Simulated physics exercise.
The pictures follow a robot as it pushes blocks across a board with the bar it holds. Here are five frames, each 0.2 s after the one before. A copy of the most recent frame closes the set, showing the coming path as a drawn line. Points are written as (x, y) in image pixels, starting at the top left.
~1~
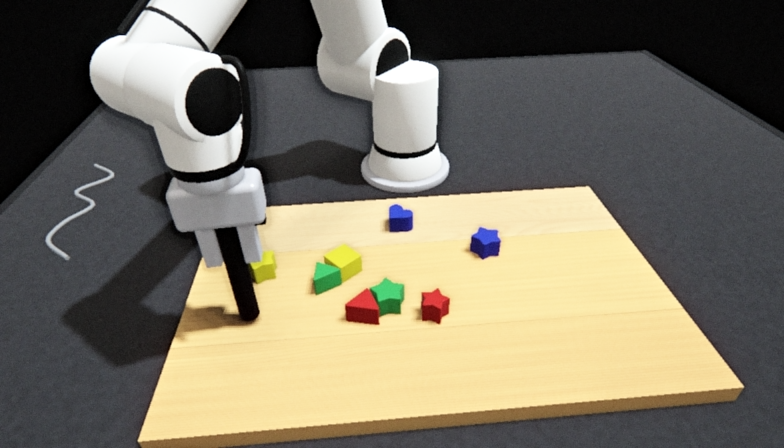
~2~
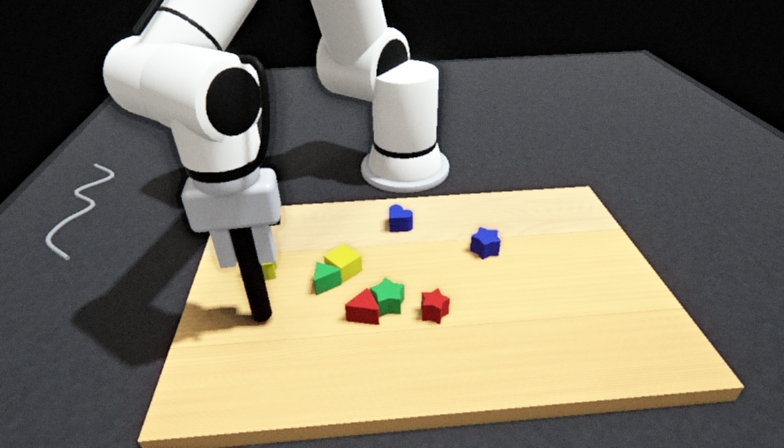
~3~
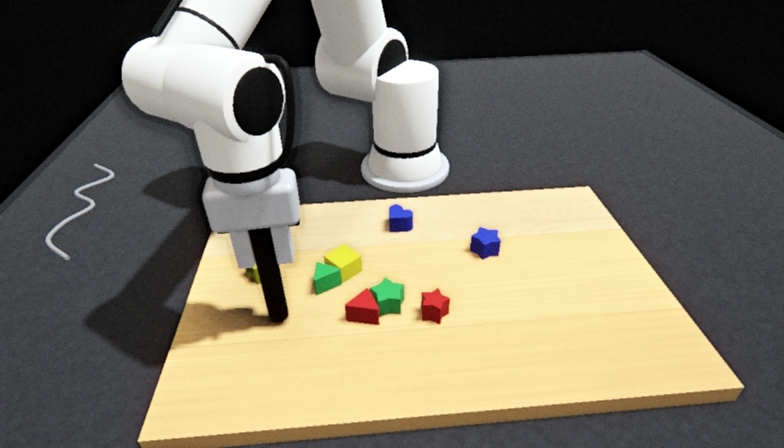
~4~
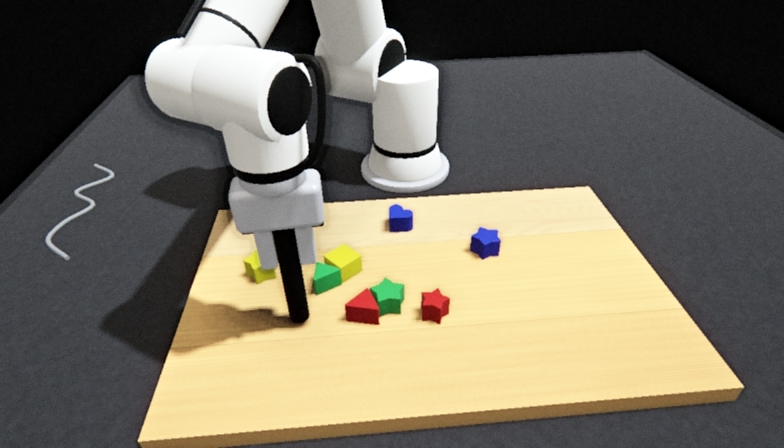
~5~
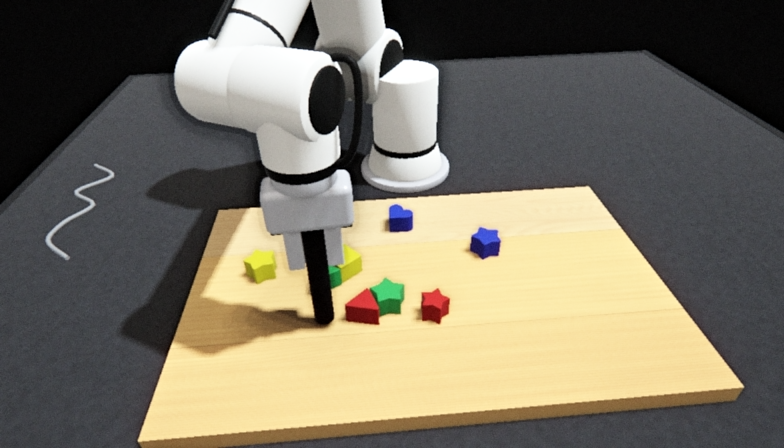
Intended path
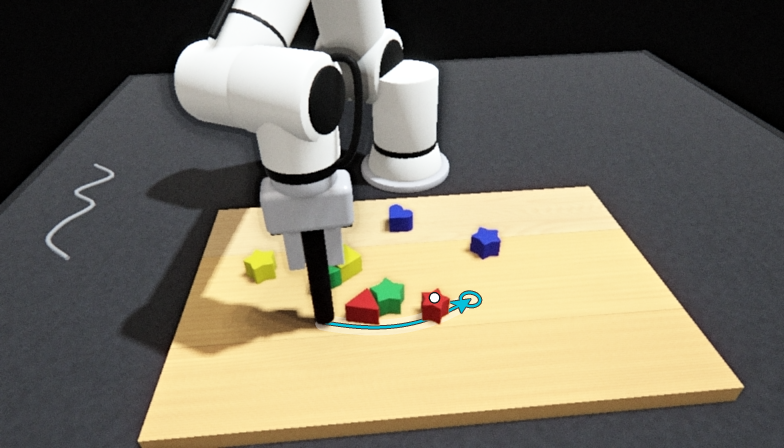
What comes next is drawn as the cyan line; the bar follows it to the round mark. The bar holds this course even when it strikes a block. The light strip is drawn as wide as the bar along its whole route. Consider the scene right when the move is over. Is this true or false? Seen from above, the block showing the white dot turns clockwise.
Answer: True.
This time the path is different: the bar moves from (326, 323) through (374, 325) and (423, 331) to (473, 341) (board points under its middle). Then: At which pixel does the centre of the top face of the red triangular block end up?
Around (419, 297).
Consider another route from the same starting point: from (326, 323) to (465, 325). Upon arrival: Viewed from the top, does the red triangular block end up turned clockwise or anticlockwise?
Direction: Anticlockwise.
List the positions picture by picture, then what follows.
The first frame shows bar tip at (250, 314); block tops, green triangular block at (324, 270); red triangular block at (363, 300); green star-shaped block at (388, 289); red star-shaped block at (435, 298).
The second frame shows bar at (262, 315); blocks unchanged.
The third frame shows bar at (279, 316); blocks unchanged.
The fourth frame shows bar at (300, 317); blocks unchanged.
The fifth frame shows bar at (325, 318); green triangular block partly hidden; red triangular block at (363, 300); green star-shaped block at (388, 289); red star-shaped block at (435, 298).
Path on the board, from (326, 323) over (377, 327) and (429, 319) to (470, 299); the dot is on the red star-shaped block.
What follows on the original path. One third of the way, bar at (377, 322); red triangular block at (397, 296), turned 35° anticlockwise; green star-shaped block at (407, 279), turned 35° anticlockwise.
Two thirds of the way, bar at (429, 313); red triangular block at (427, 286), turned 110° anticlockwise; green star-shaped block at (410, 270), turned 80° anticlockwise; red star-shaped block at (455, 295), turned 45° clockwise.
At the end, bar at (471, 294); green triangular block in place; red triangular block at (436, 282), turned 160° anticlockwise; green star-shaped block at (410, 270), turned 80° anticlockwise; red star-shaped block at (492, 286), turned 85° clockwise.
